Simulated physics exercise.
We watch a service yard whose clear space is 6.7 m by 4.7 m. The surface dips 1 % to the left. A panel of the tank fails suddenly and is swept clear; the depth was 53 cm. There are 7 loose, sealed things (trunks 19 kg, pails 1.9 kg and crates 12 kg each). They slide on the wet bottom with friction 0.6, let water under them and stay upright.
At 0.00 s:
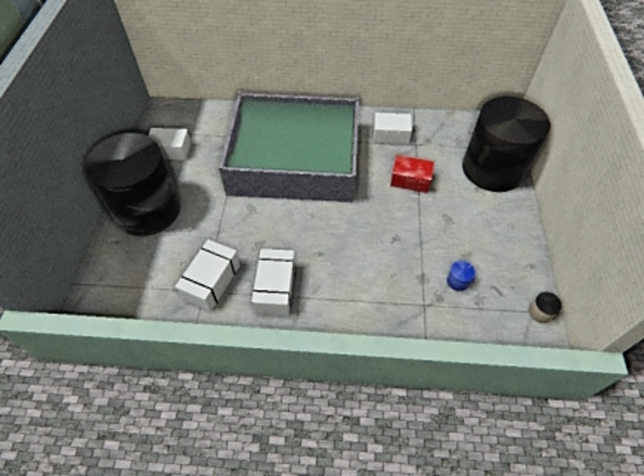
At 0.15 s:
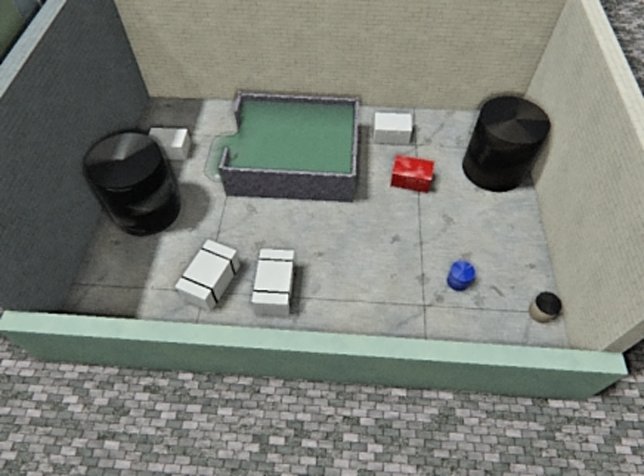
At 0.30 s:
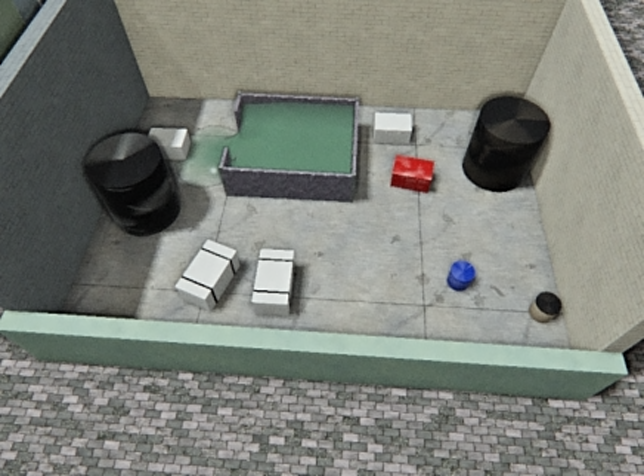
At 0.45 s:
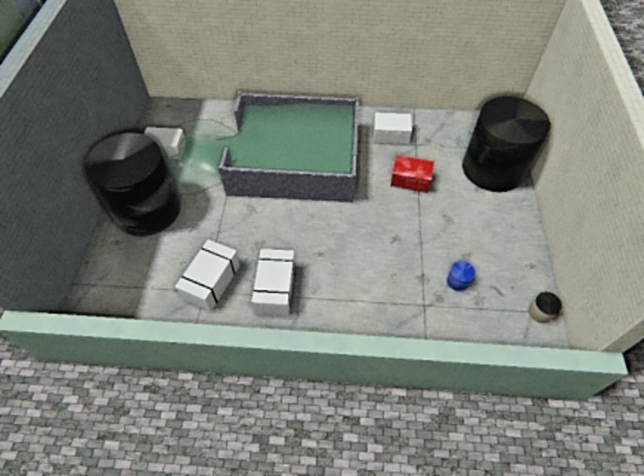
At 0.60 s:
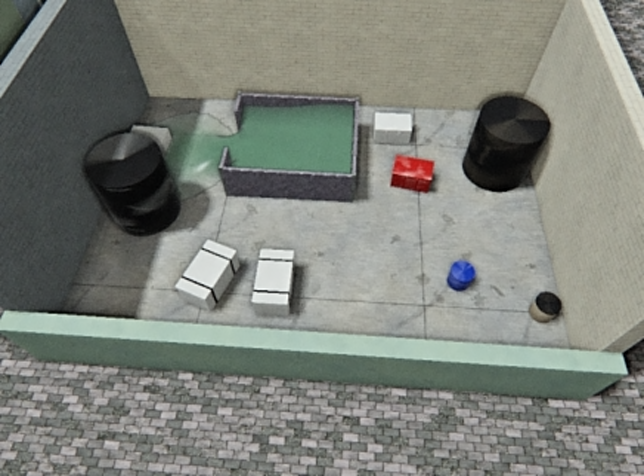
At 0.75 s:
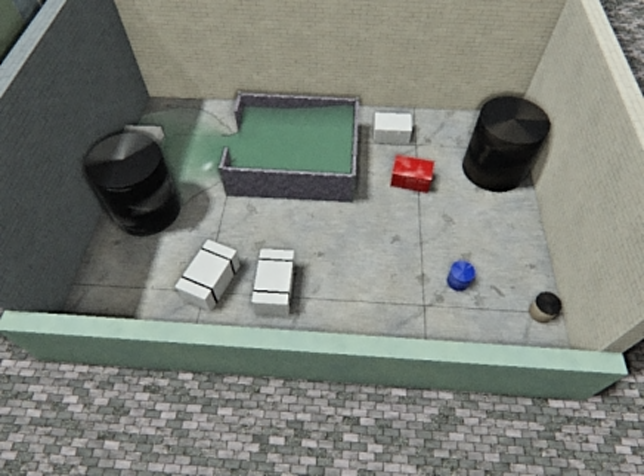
In the video, the left side of a raised tank of green water in a walled yard opens, and water spreads left across the floor, shifting a white crate leftward behind a black cylinder while the red crate stays still.
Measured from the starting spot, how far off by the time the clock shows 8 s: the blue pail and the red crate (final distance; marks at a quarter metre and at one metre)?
The blue pail stays put; the red crate stays put.
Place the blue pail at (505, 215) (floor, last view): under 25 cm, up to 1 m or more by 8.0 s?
It holds its place.
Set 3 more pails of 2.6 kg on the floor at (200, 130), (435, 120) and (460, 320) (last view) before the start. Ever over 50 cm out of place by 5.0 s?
In turn: More, over, short of it.
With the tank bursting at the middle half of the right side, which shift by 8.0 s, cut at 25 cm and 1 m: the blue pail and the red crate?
In that case the blue pail gets carried off, the red crate gets carried off.
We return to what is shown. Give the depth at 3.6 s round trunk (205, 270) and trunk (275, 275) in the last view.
About 3 and 1 cm.
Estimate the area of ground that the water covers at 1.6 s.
About 8.0 m2.
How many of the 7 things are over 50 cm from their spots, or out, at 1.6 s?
I count 0.
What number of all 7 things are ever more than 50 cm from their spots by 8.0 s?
1 of them.
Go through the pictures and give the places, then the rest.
In the first frame, the blue pail at (463, 271) rests on the ground; the red crate at (414, 167) rests on the ground; 3.1 m2 under water; 0 of 7 have shifted.
In the second frame, the blue pail at (463, 271) rests on the ground; the red crate at (414, 167), on the bottom; water covers 3.5 m2; 0 of 7 have shifted.
In the third frame, the blue pail at (463, 271), on the bottom; the red crate at (414, 167), on the bottom; water covers 4.1 m2; 0 of 7 have shifted.
In the fourth frame, the blue pail at (463, 271), on the bottom; the red crate at (414, 167) rests on the ground; 4.8 m2 under water; 1 of 7 have shifted.
In the fifth frame, the blue pail at (463, 271) rests on the ground; the red crate at (414, 167), on the bottom; water covers 5.5 m2; 1 of 7 have shifted.
In the sixth frame, the blue pail at (463, 271), on the bottom; the red crate at (414, 167) rests on the ground; 6.1 m2 under water; 1 of 7 have shifted.
After 1.6 s the blue pail is near (463, 271), 0.0 m from its start, aground; the red crate is near (414, 167), 0.0 m from its start, aground; 1 afloat.
After 3.6 s the blue pail is near (463, 271), 0.0 m from its start, aground; the red crate is near (414, 167), 0.0 m from its start, aground; 1 afloat.
After 5.6 s the blue pail is near (463, 271), 0.0 m from its start, aground; the red crate is near (414, 167), 0.0 m from its start, aground; 2 afloat.
After 8.0 s the blue pail is near (463, 271), 0.0 m from its start, aground; the red crate is near (414, 167), 0.0 m from its start, aground; 2 afloat.
